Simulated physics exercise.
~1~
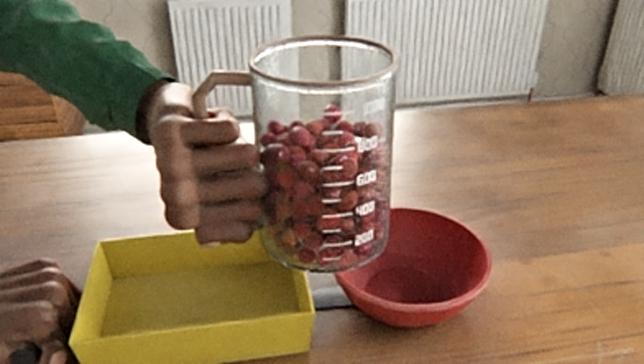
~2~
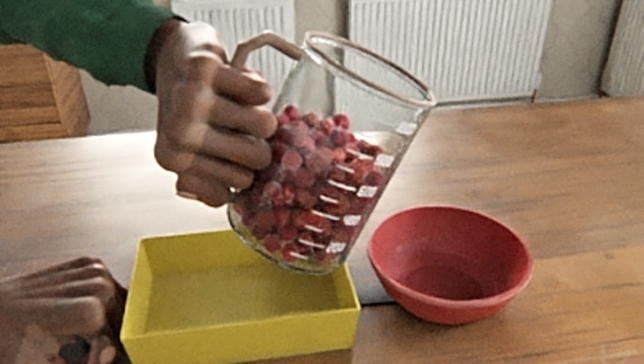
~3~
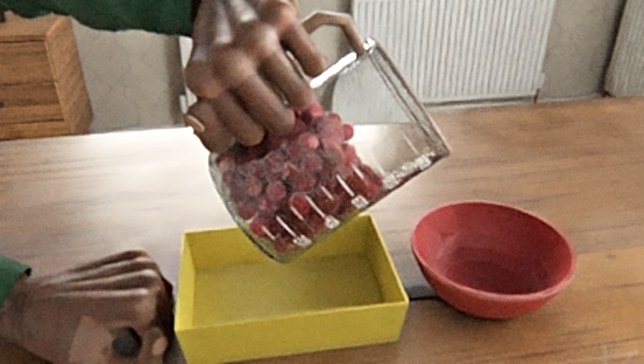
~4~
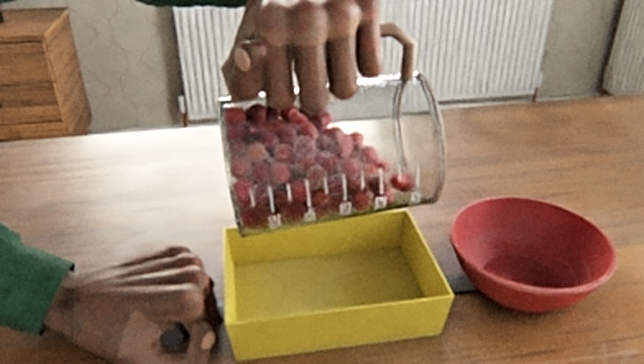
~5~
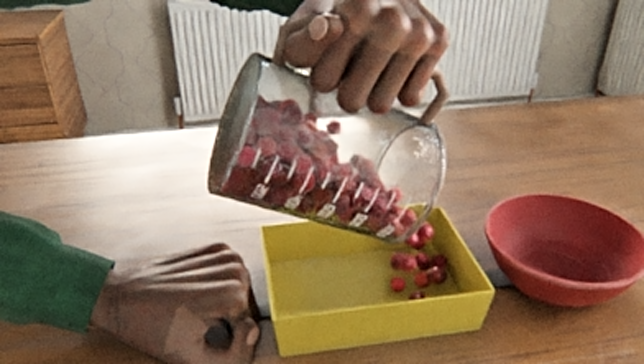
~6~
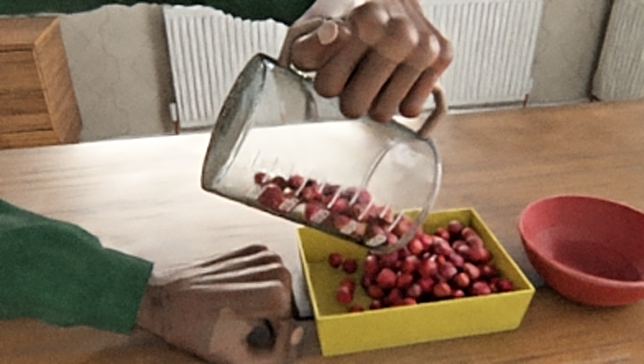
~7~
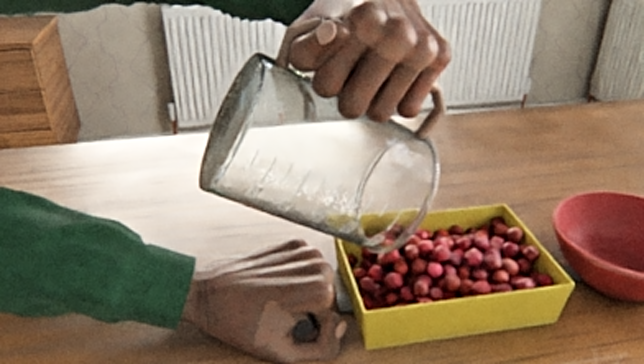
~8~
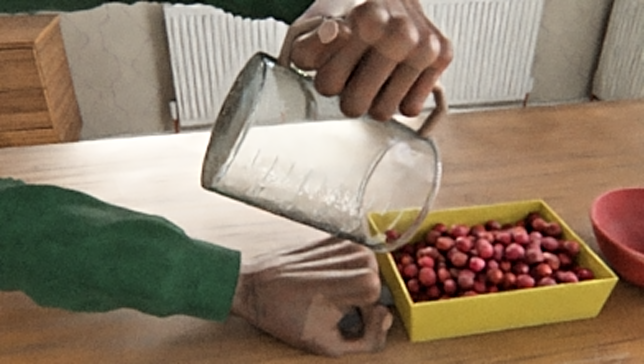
On a wooden table, one hand tilts a glass jug of cranberries while the other slides a yellow tin and a red bowl steadily to the right; the berries pour into the tin until it holds them all, and the emptied jug stays tipped above it.
